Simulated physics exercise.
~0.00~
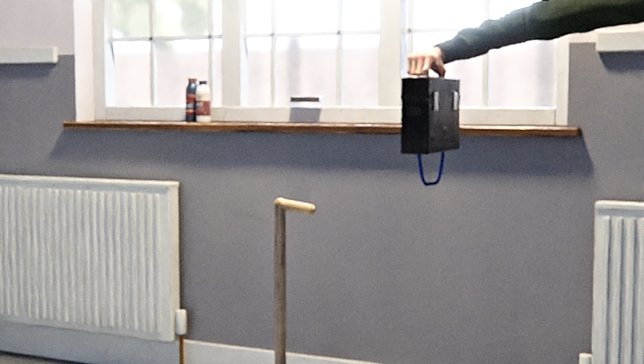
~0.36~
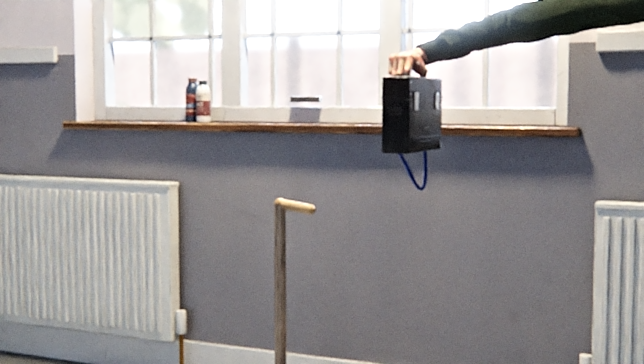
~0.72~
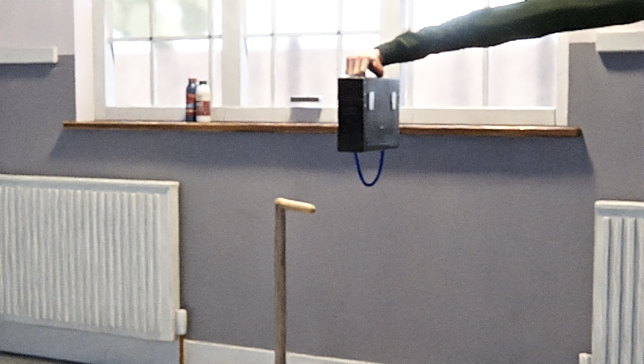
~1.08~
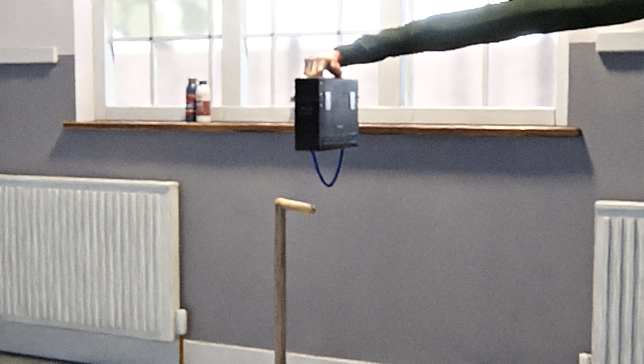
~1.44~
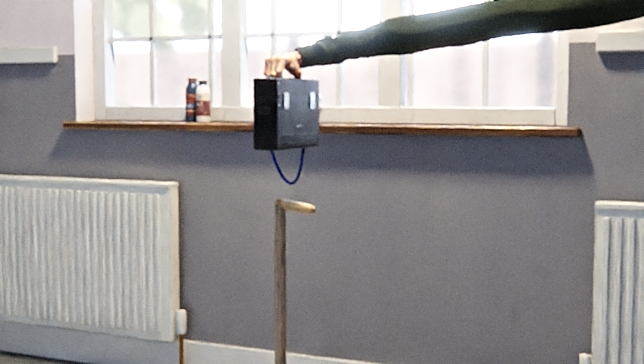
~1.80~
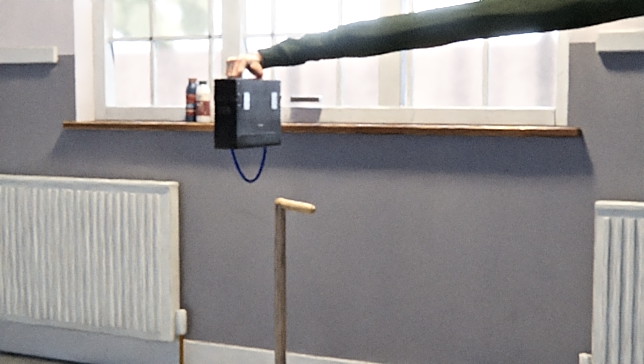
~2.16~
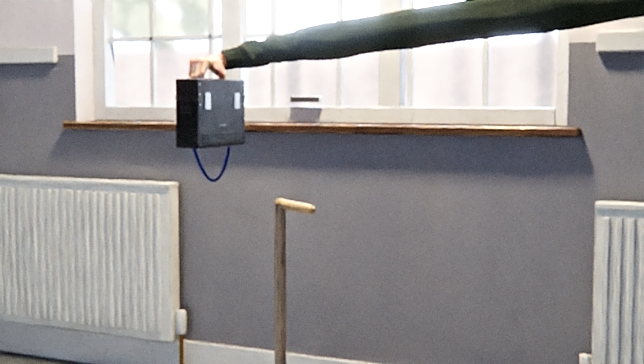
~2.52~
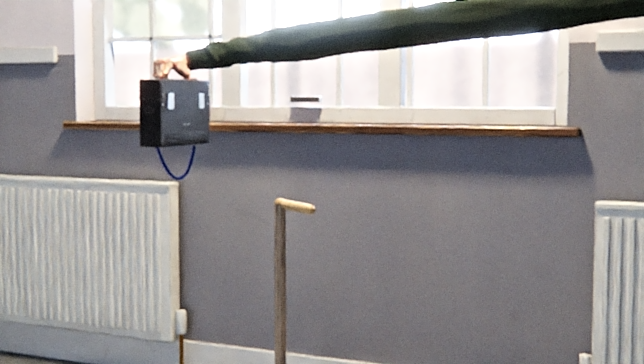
By a window, a hand carries a black case left over a post, clearing it.
